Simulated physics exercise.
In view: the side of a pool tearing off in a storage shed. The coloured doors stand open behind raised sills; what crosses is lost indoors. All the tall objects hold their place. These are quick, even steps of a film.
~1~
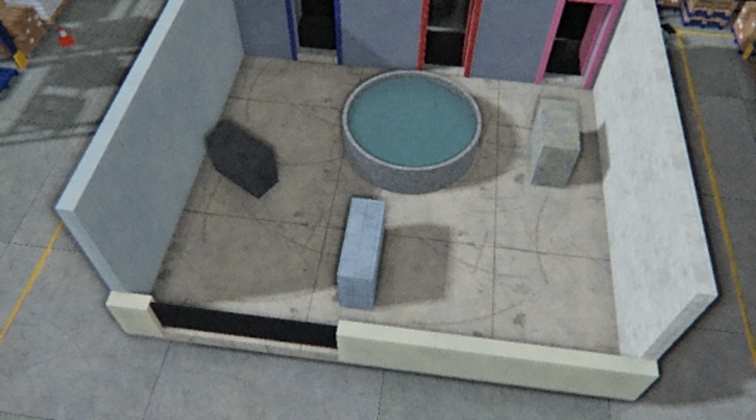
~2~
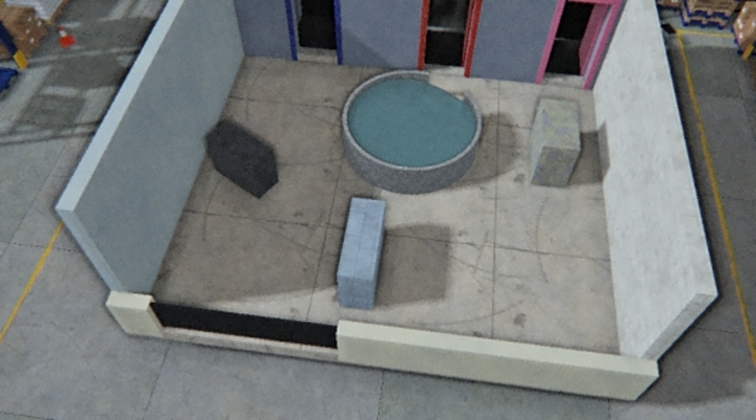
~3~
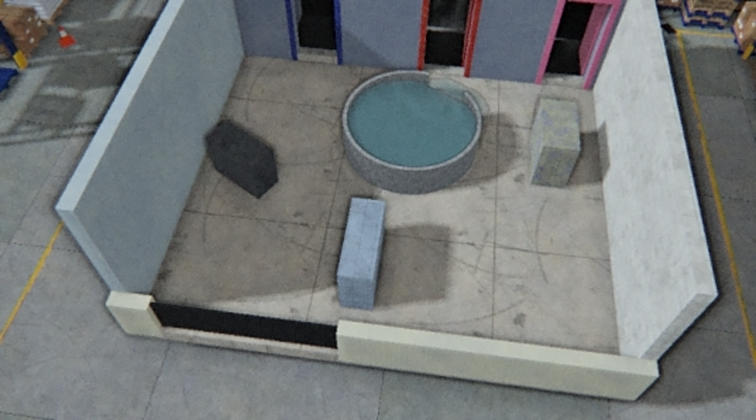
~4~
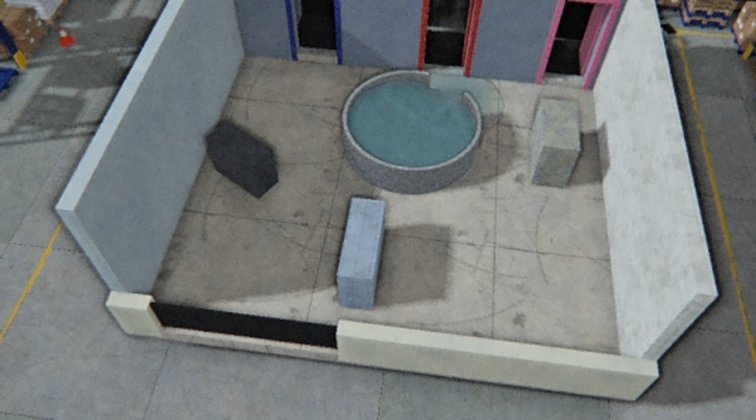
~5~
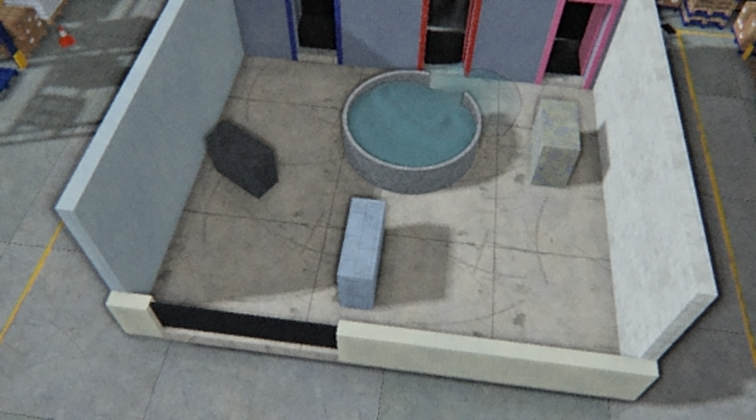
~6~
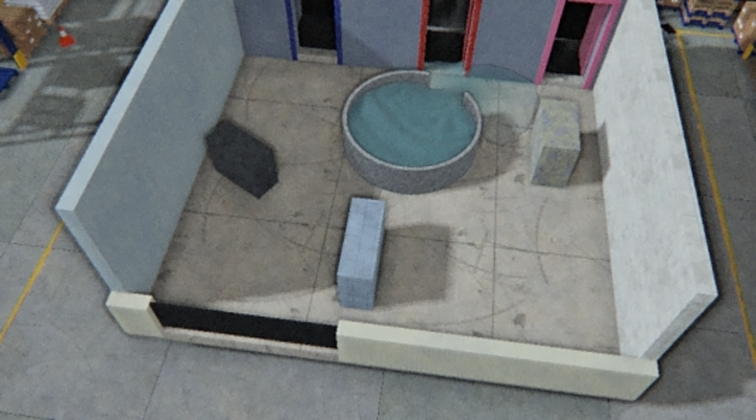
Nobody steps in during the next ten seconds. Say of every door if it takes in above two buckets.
One by one: The pink door lets in a lot; the blue door admits no more than that; the red door lets in a lot.
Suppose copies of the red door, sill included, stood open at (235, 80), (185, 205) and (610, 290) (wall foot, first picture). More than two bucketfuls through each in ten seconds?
In that order: Stays under, holds, lets less in.
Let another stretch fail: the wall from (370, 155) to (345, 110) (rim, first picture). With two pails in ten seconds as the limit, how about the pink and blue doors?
The pink one stays under, the blue one is under.
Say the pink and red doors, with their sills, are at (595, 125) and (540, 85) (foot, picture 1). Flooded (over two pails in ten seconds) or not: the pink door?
Then: Pink goes over.
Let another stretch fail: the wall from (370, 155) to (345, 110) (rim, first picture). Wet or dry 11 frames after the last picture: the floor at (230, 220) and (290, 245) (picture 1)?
As listed: Covered, covered.
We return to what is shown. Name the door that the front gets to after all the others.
Last comes the blue-painted one.
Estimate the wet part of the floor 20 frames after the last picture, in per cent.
Roughly 20 per cent.
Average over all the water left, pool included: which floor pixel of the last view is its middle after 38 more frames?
Roughly at (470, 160).
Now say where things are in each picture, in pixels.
In the first frame, the pool at (412, 120) is whole and still.
In the second frame, the front is at a hidden place, out from the gap on the pool's far side.
In the third frame, water pours out on the pool's far side and has run to a hidden place.
In the fourth frame, the front is at (484, 80), out from the gap on the pool's far side.
In the fifth frame, water pours out on the pool's far side and has run to (512, 81).
In the sixth frame, water pours out on the pool's far side and has run to (534, 84).
A moment on, water covers 10 % of the floor; the pink door wet at the sill, nothing in, the blue door not reached, the red door far over two buckets in.
Next, water covers 15 % of the floor; the pink door under two buckets in, the blue door wet at the sill, nothing in, the red door far over two buckets in.
Then, water covers 20 % of the floor; the pink door over two buckets in, the blue door wet at the sill, nothing in, the red door far over two buckets in.
Later, water covers 35 % of the floor; the pink door far over two buckets in, the blue door wet at the sill, nothing in, the red door far over two buckets in.
In the end, water covers 65 % of the floor; the pink door far over two buckets in, the blue door wet at the sill, nothing in, the red door far over two buckets in.
